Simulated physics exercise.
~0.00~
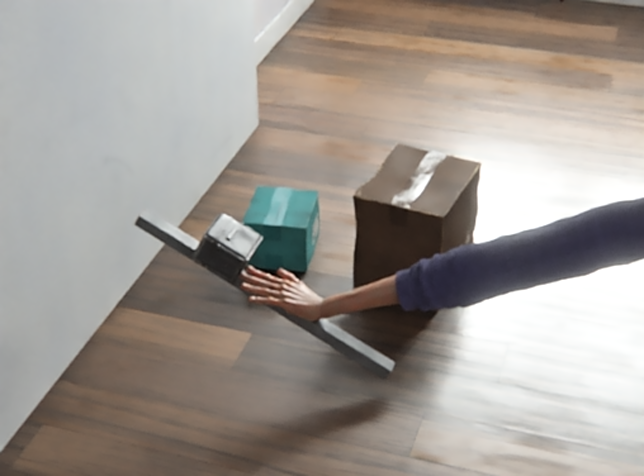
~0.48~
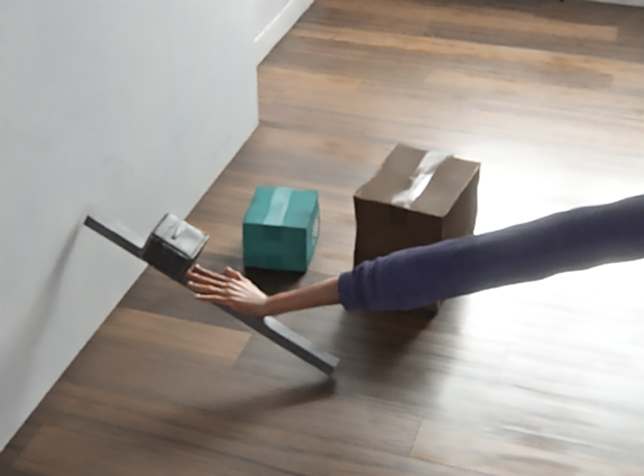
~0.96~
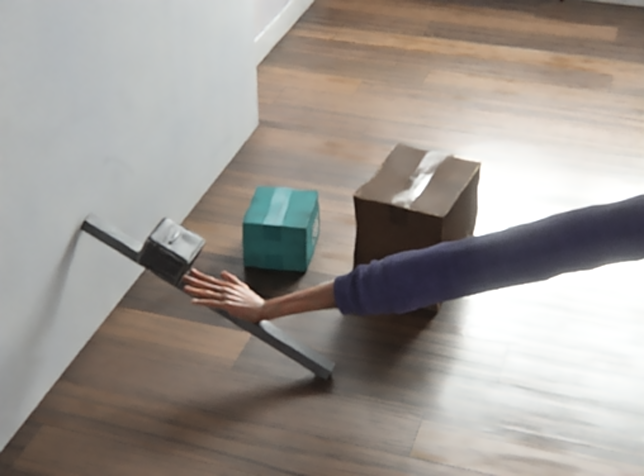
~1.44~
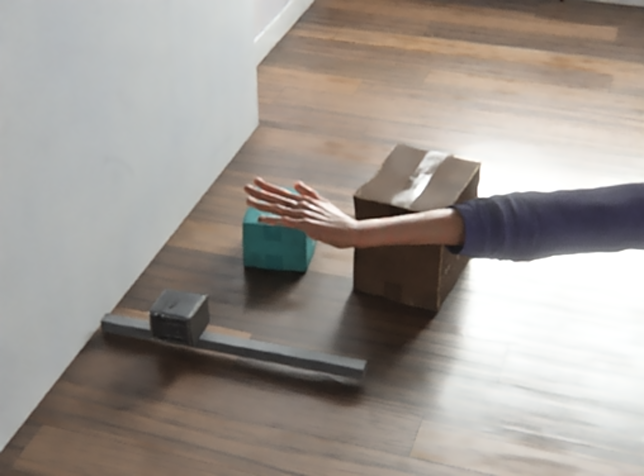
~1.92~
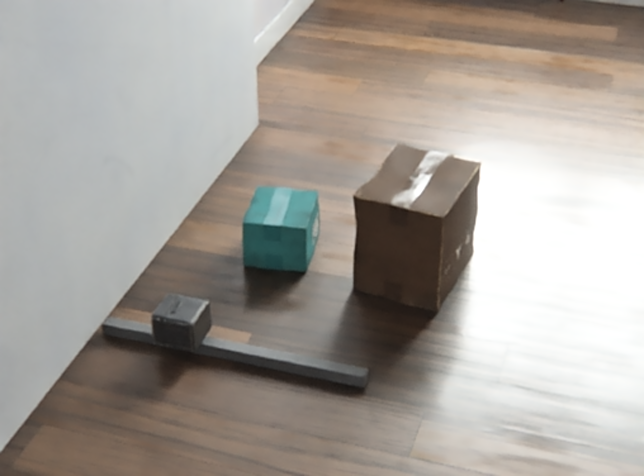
A hand leans a grey pole against the wall, lets go, and it slides down.
